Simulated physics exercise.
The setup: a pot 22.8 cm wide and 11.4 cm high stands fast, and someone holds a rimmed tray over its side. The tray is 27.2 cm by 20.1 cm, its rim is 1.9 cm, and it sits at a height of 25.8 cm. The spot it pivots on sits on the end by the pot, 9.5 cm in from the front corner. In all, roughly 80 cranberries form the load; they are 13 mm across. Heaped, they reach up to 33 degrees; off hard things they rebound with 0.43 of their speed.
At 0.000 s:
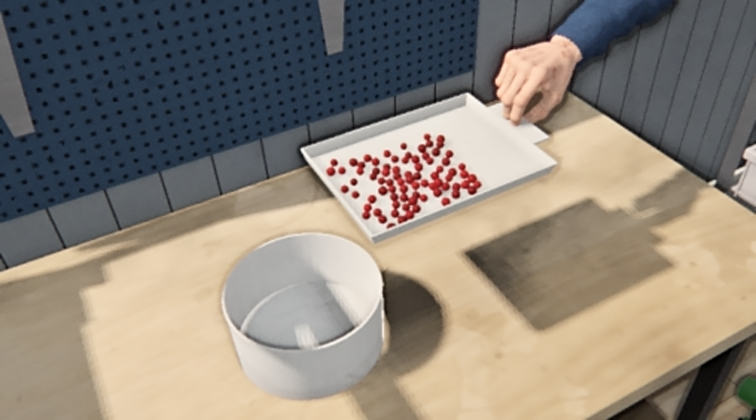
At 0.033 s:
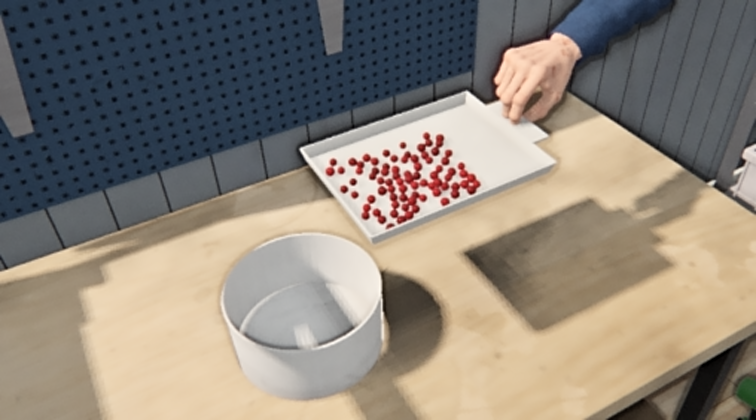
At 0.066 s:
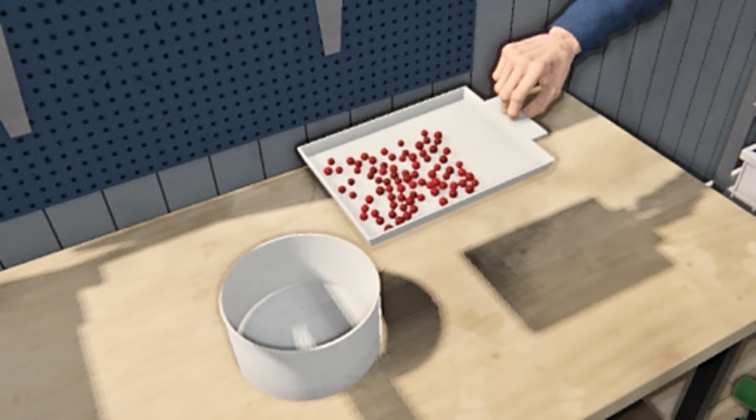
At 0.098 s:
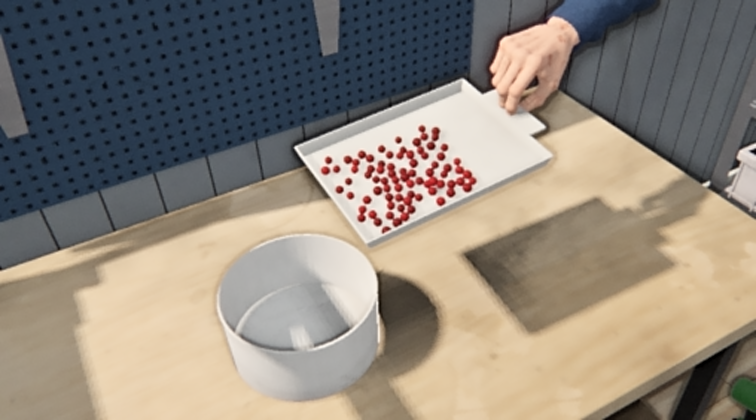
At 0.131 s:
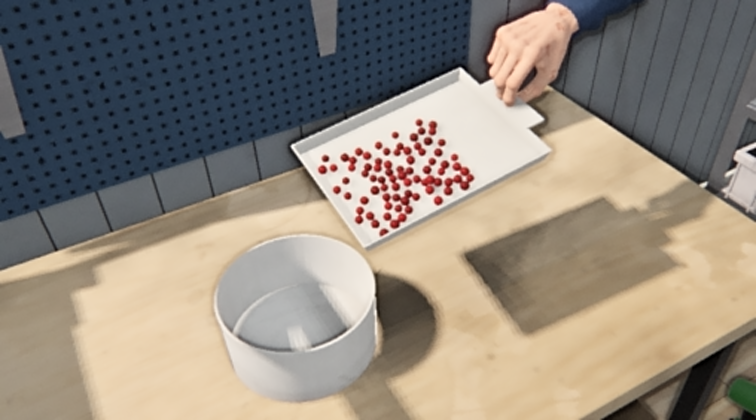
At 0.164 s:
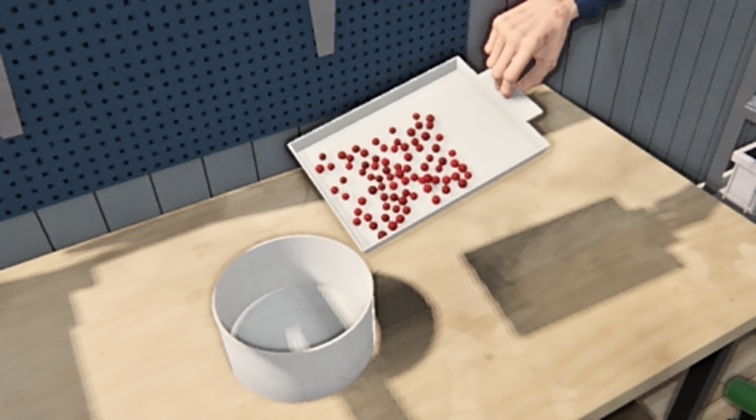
On a wooden workbench beside a blue pegboard, a hand holds a white rimmed tray scattered with small red berries, behind and to the right of a round white pot. The hand gradually tilts the tray, raising its back edge slightly, while the berries stay spread in nearly the same pattern.
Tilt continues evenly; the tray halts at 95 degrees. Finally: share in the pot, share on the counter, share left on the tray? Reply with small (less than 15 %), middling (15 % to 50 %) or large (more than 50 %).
Pot - middling, counter - large, left on the tray - small.
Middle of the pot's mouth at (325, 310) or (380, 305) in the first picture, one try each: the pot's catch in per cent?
The shares would be near 95 and 100 per cent respectively.
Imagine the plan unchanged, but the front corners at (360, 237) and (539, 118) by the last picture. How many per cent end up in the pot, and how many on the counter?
The pot gets 95 and the counter 5.
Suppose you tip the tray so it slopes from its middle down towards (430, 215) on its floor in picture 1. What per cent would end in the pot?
Near 30 percent, give or take.
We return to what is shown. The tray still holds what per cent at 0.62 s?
Of the load, some 95 percent.
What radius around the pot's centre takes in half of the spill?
Close to 18 cm, give or take.
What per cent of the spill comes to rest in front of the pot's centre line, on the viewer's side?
Near 100 in a hundred.
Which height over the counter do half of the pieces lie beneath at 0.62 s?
Some 28 cm above the counter.
After 0.44 s, tilt 55 degrees; the tray holds 100 %, the pot 0 %.
Then, at 0.62 s, tilt 81 degrees; the tray holds 95 %, the pot 0 %.
Then, at 0.92 s, tilt 95 degrees; the tray holds 45 %, the pot 5 %.
By 1.9 s all is still; pot 30 %, counter 70 %, tray 0 %.
